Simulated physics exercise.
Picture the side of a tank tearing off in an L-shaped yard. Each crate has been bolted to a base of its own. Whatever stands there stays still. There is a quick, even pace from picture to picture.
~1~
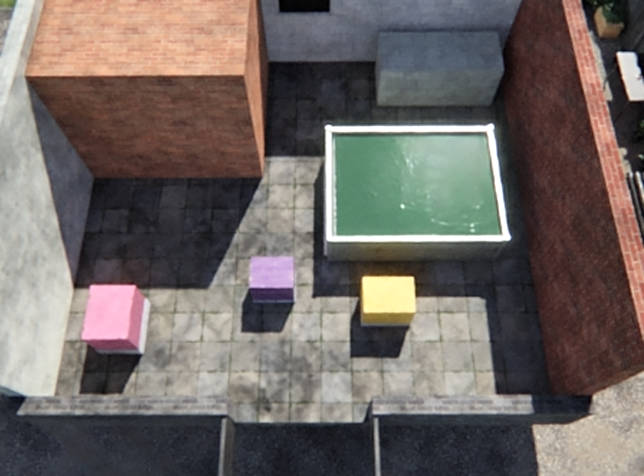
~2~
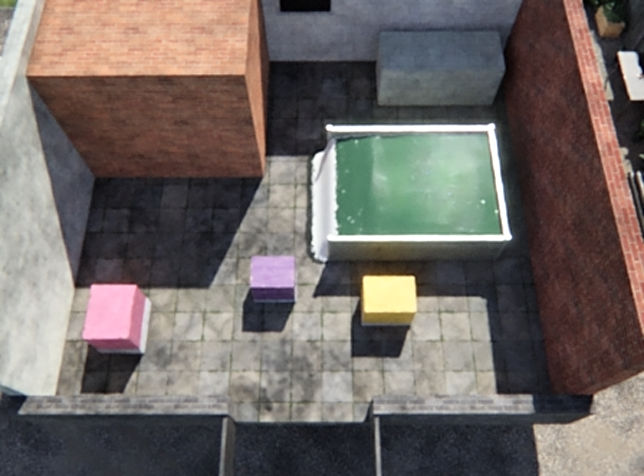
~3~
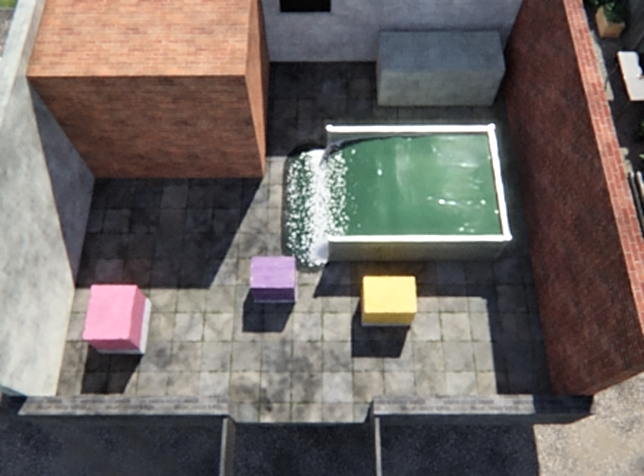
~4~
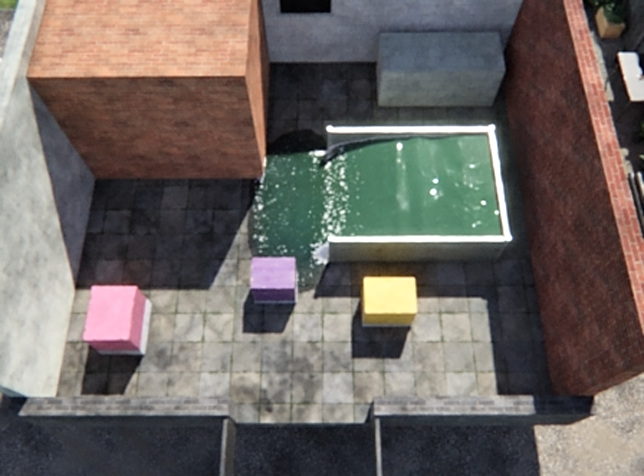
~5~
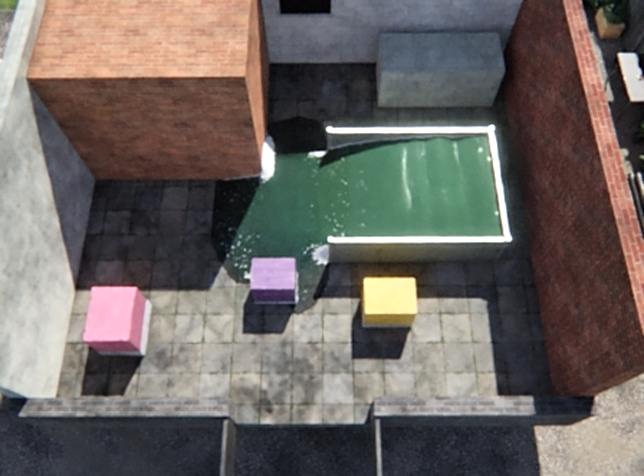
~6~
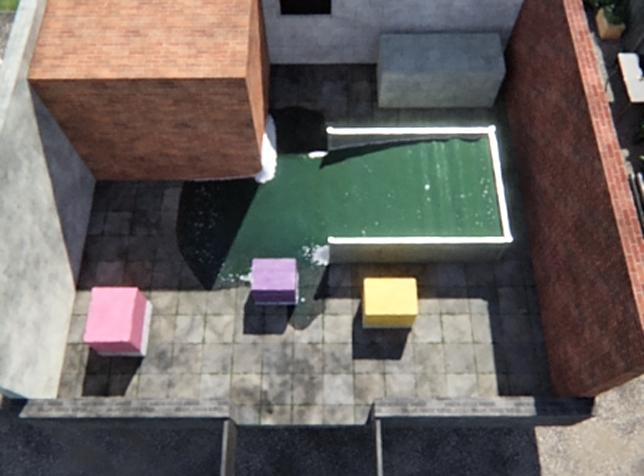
A paved, walled yard with brick and pale walls is seen from high above by a camera that stays still. A white-rimmed tank of green water stands right of centre near a grey block, with a large brick structure at upper left and pink, purple and yellow boxes across the paving. The tank's left side gives way, and foaming water pours out leftward, spreading past the brick corner and reaching the purple box.
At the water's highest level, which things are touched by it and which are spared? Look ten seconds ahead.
The purple crate will have water on it. The pink crate will have water on it. The yellow crate will have water on it.
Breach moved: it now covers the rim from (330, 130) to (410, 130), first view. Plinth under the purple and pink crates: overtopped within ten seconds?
Log: Purple crate is doused; pink crate stays clear.
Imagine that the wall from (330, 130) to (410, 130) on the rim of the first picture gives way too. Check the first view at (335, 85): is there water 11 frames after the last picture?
The place in question is sitting in a puddle.
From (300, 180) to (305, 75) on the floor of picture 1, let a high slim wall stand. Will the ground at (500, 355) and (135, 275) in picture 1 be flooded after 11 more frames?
Untouched, reached.
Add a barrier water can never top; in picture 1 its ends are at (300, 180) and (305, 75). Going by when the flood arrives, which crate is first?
I'd pick the purple one.
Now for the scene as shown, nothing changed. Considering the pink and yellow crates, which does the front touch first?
The pink-painted one.
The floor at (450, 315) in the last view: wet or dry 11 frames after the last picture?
Lab note: Spot reads unsubmerged.
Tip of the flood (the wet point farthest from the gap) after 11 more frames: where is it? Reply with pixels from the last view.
My pick would be pixel (55, 407).
A moment on, water covers 35 % of the floor; the purple crate water round its plinth, the pink crate water round its plinth, the yellow crate not reached.
Next, water covers 45 % of the floor; the purple crate water round its plinth, the pink crate water round its plinth, the yellow crate not reached.
Then, water covers 55 % of the floor; the purple crate water round its plinth, the pink crate water round its plinth, the yellow crate not reached.
Later, water covers 95 % of the floor; the purple crate water round its plinth, the pink crate water round its plinth, the yellow crate water round its plinth.
In the end, water covers 100 % of the floor; the purple crate was topped, the pink crate was topped, the yellow crate was topped.
